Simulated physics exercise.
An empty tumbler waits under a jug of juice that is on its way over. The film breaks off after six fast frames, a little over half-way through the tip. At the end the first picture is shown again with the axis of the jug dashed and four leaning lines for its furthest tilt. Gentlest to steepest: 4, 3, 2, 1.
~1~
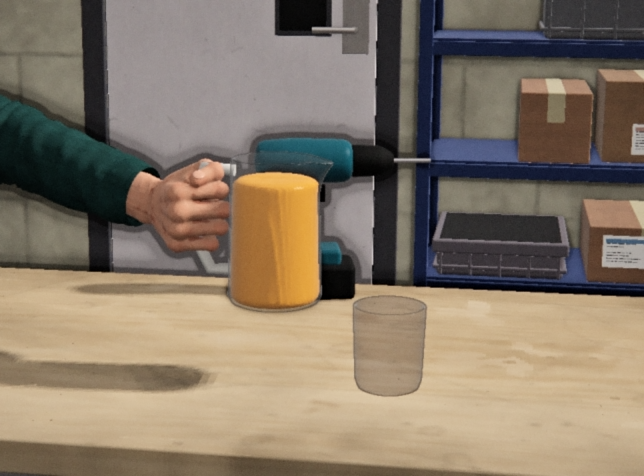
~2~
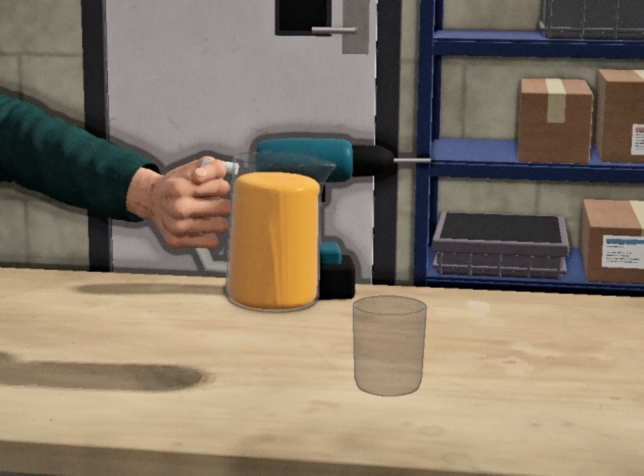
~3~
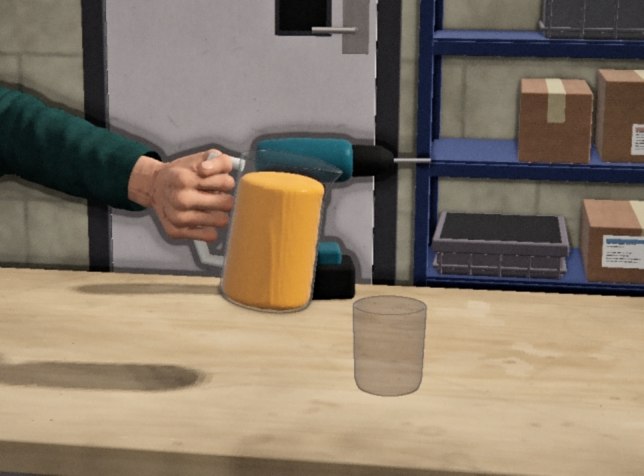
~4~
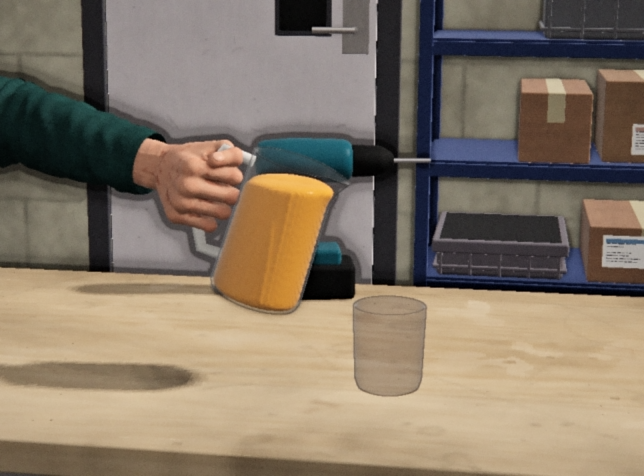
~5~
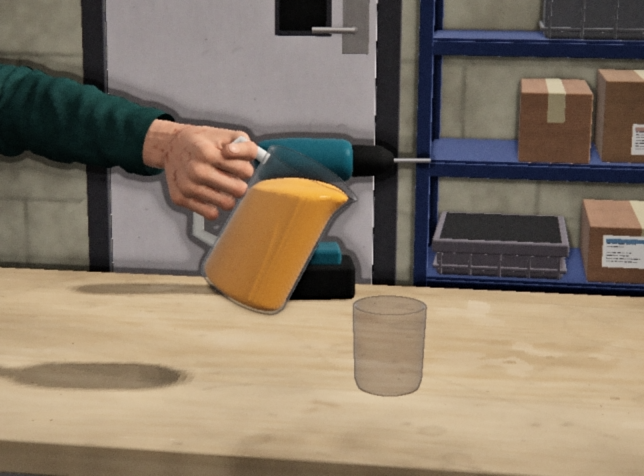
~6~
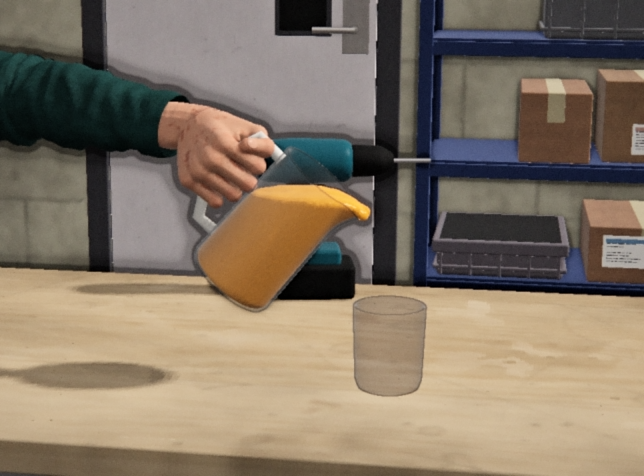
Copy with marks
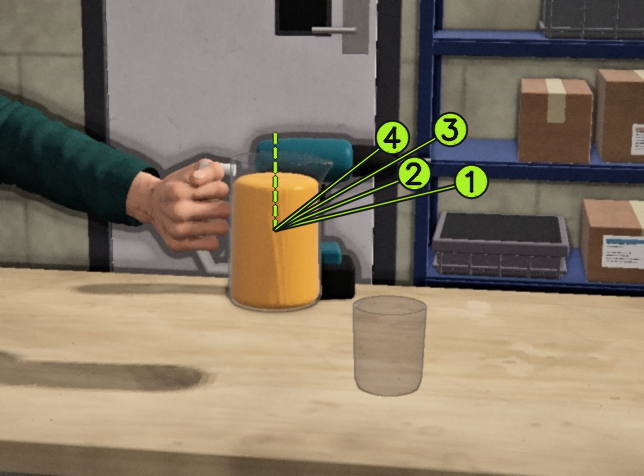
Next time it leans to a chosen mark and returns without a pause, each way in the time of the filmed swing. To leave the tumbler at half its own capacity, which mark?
I would pick mark 3.
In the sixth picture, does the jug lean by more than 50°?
No.
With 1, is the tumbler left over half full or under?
Over.
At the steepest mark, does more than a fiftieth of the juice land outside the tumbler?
Yes, it does.
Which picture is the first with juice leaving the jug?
Picture 6.
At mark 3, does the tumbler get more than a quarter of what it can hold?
Yes.
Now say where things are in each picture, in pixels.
The first picture shows upright, lip at (331, 163); rim of the tumbler round (390, 305); nothing has left yet.
The second picture shows tipped about 2°, lip at (333, 165); nothing has left yet.
The third picture shows tipped about 8°, lip at (340, 172); nothing has left yet.
The fourth picture shows tipped about 17°, lip at (349, 183); nothing has left yet.
The fifth picture shows tipped about 28°, lip at (356, 199); nothing has left yet.
The sixth picture shows tipped about 40°, lip at (361, 217); juice is over the lip, down to (361, 217).
On the marked copy, 1 at (455, 186); 2 at (398, 180); 3 at (435, 138); 4 at (379, 148).
For mark 1, the tumbler ends with about 73 % of what it can hold; 12 % of the juice is spilt.
For mark 2, the tumbler ends with about 68 % of what it can hold; 3 % of the juice is spilt.
For mark 3, the tumbler ends with about 50 % of what it can hold.
For mark 4, the tumbler ends with about 35 % of what it can hold.
